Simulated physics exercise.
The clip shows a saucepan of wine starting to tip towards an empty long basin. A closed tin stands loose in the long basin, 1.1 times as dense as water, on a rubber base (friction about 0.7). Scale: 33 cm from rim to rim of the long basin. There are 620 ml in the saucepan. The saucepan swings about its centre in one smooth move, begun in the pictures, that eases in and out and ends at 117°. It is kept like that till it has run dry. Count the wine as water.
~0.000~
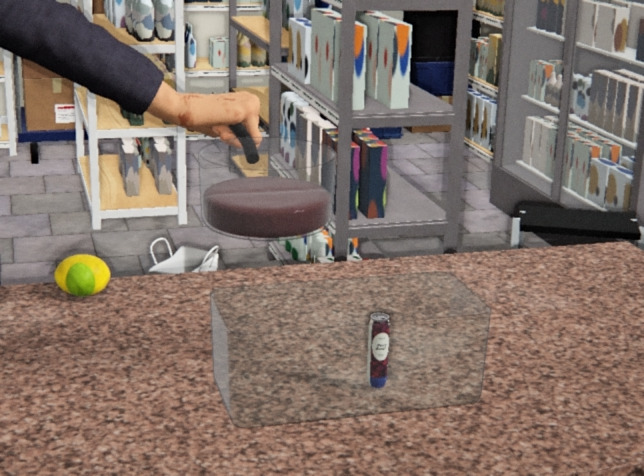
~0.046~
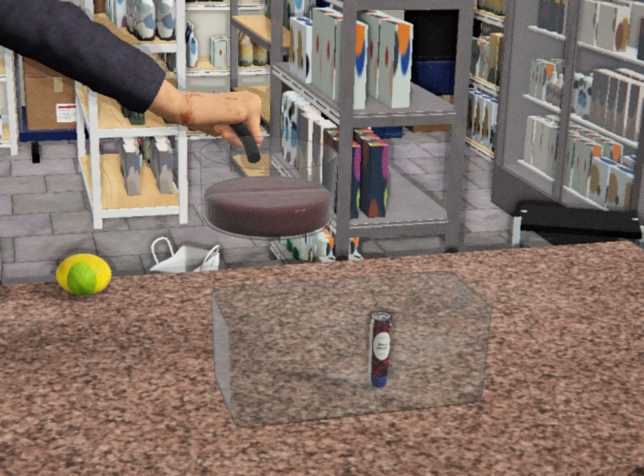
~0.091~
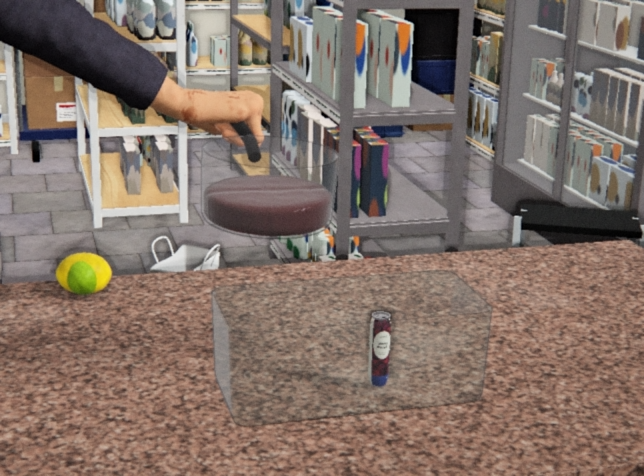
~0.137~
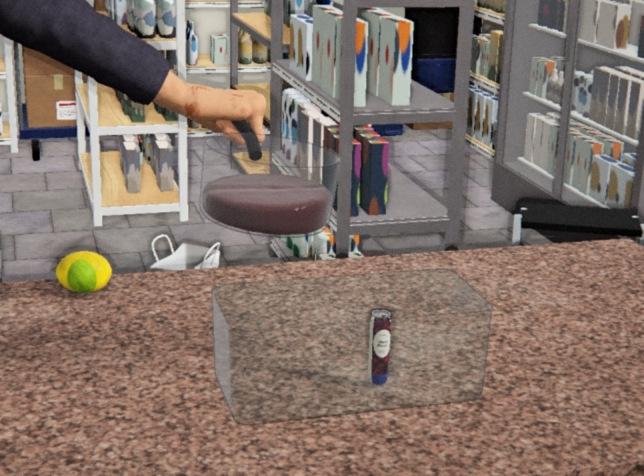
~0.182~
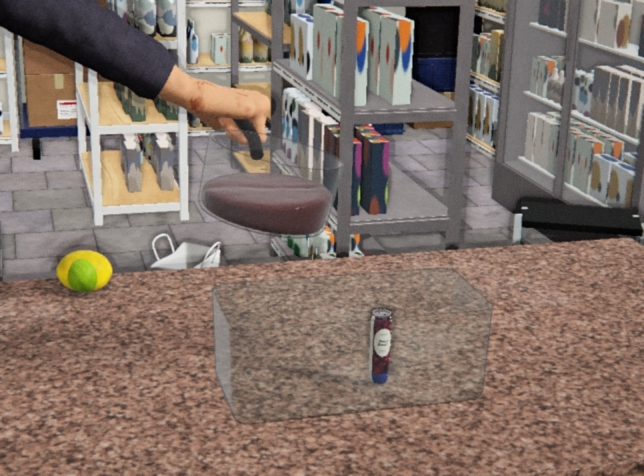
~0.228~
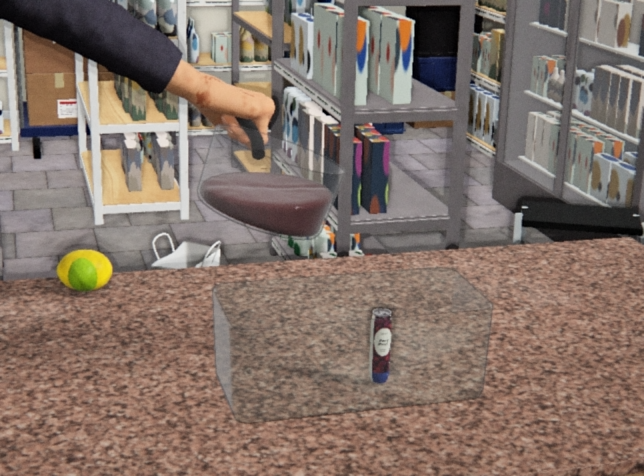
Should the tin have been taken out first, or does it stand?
It goes over.
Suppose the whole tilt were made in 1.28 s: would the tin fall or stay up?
The tin falls.
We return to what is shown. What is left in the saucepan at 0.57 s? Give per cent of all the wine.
About 52 per cent.
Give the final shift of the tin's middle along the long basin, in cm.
Some 7.0 cm.
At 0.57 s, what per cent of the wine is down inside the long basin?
Some 6 per cent.
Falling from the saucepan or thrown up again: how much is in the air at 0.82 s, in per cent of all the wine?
About 12 per cent.
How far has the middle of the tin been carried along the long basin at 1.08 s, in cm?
About 7 cm.
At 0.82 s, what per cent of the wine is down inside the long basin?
About 80 per cent.
Then, 0.57 s in, the tilt is 86° and 52 per cent is still to pour; the tin stands where it began.
Then, 0.82 s in, the tilt is 116° and 8 per cent is still to pour; the tin leans 8°.
Then, 1.08 s in, the tilt is 117° and 0 per cent is still to pour; the tin lies on its side.
Then, 1.37 s in, the tilt is 117° and 0 per cent is still to pour; the tin lies on its side.
Finally, the tin lies on its side.
